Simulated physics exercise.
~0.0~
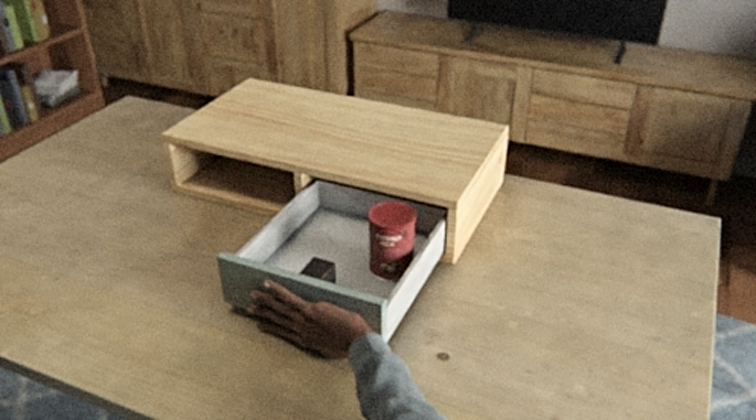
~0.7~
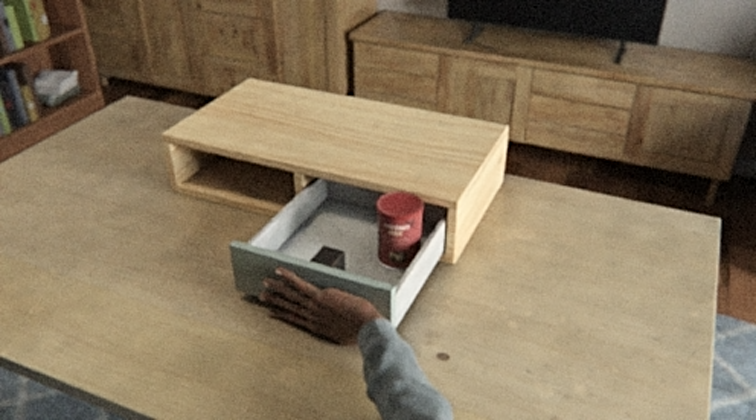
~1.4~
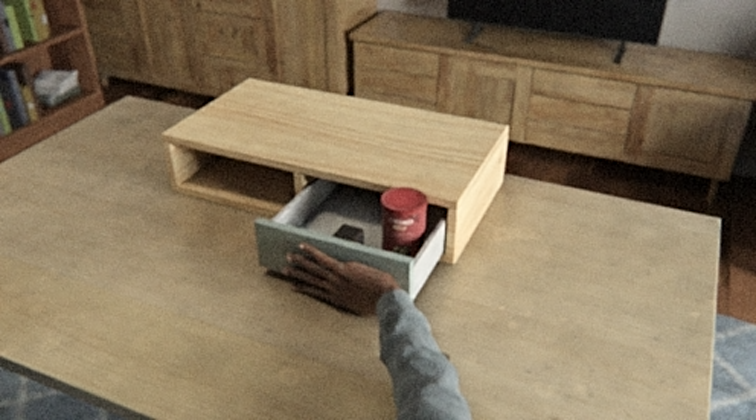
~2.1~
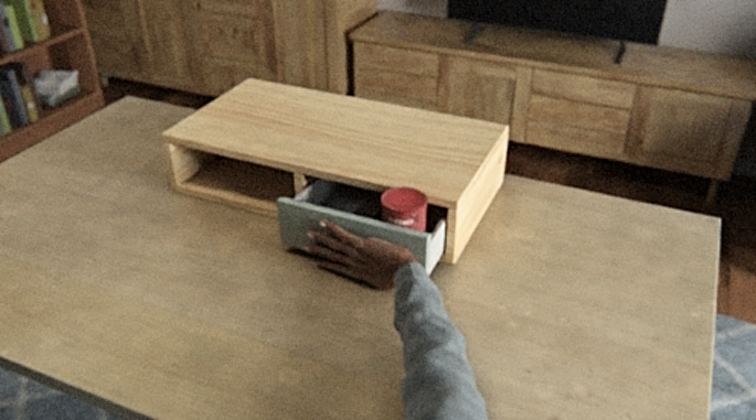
A drawer holding a small black block and a red pot is pushed by a hand toward a wooden chest on a table, sliding steadily inward with both things upright inside, and it ends still ajar, with the hand against its front and the pot near the opening.
